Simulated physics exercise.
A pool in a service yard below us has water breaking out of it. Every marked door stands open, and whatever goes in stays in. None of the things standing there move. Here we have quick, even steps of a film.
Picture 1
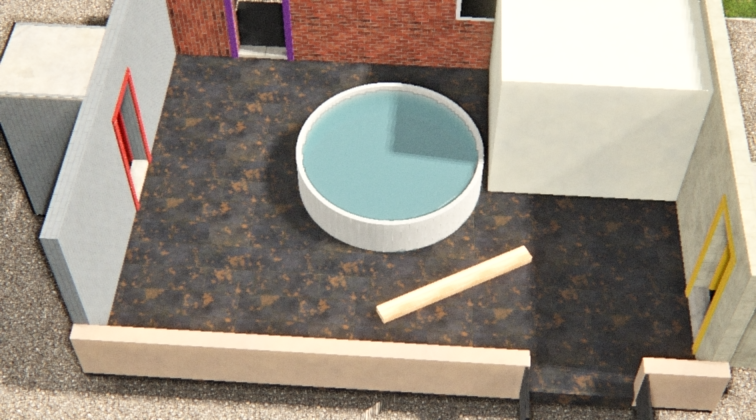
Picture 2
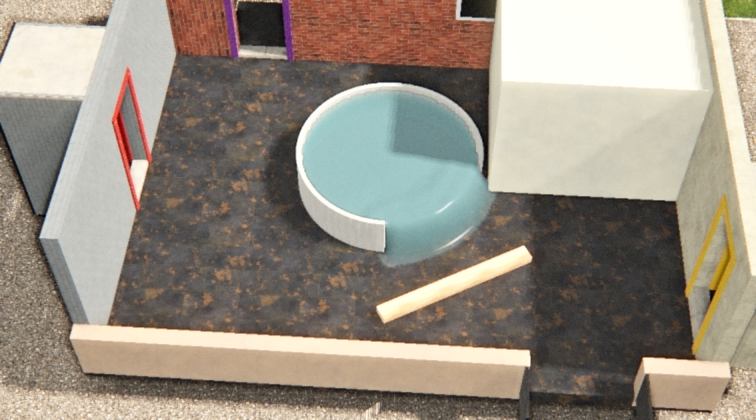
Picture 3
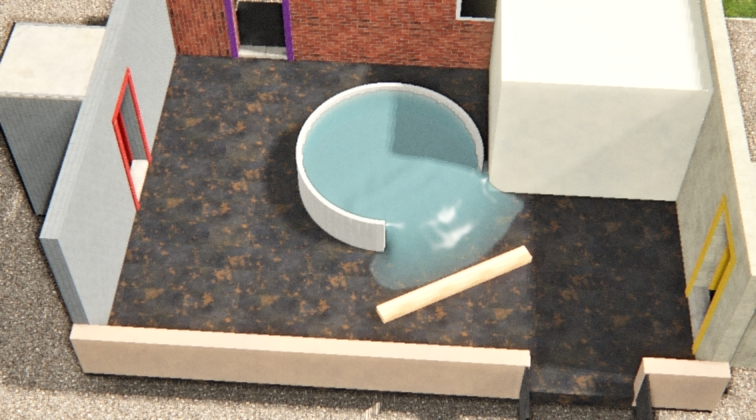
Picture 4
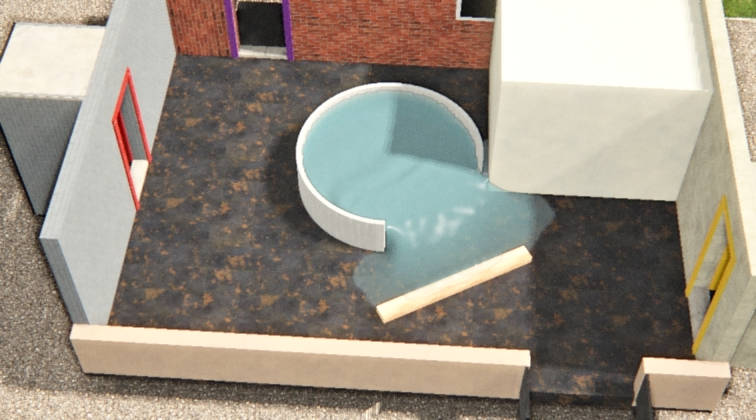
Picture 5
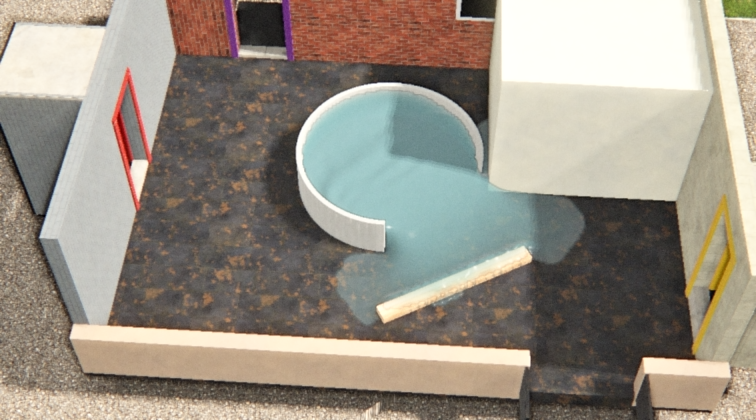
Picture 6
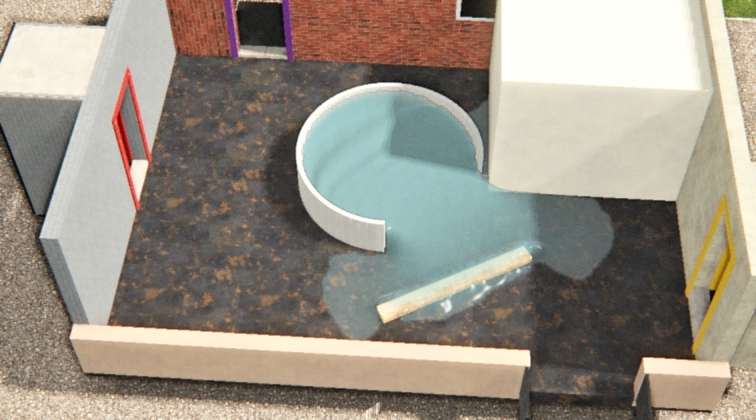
Service yard seen from above, with water pouring through a gap in a round white pool and spreading past a pale beam.
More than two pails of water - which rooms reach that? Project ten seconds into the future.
The yellow door falls short; the red door falls short; the purple door falls short.
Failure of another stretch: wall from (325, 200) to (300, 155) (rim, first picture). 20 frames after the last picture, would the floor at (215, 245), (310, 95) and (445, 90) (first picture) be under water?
Respectively: Drenched, parched and parched.
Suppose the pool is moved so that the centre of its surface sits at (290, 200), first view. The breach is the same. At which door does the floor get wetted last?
Bringing up the rear is the purple door.
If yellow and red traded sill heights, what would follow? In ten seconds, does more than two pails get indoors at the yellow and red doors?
One by one: Yellow door overshoots, red door falls short.
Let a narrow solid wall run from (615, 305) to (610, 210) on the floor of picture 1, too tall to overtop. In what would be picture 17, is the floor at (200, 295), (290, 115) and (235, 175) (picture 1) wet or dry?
Taking them in order, I'd say parched, parched and parched.
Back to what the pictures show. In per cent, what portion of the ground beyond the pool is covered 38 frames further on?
It should be close to 70 %.
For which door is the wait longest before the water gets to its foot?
Answer: The door marked purple.
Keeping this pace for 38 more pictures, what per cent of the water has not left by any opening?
About 84 %.
A moment on, water covers 40 % of the floor; the yellow door wet at the sill, nothing in, the red door not reached, the purple door not reached.
Next, water covers 50 % of the floor; the yellow door wet at the sill, nothing in, the red door not reached, the purple door not reached.
Then, water covers 55 % of the floor; the yellow door wet at the sill, nothing in, the red door not reached, the purple door not reached.
Later, water covers 70 % of the floor; the yellow door wet at the sill, nothing in, the red door wet at the sill, nothing in, the purple door not reached.
In the end, water covers 90 % of the floor; the yellow door wet at the sill, nothing in, the red door wet at the sill, nothing in, the purple door wet at the sill, nothing in.
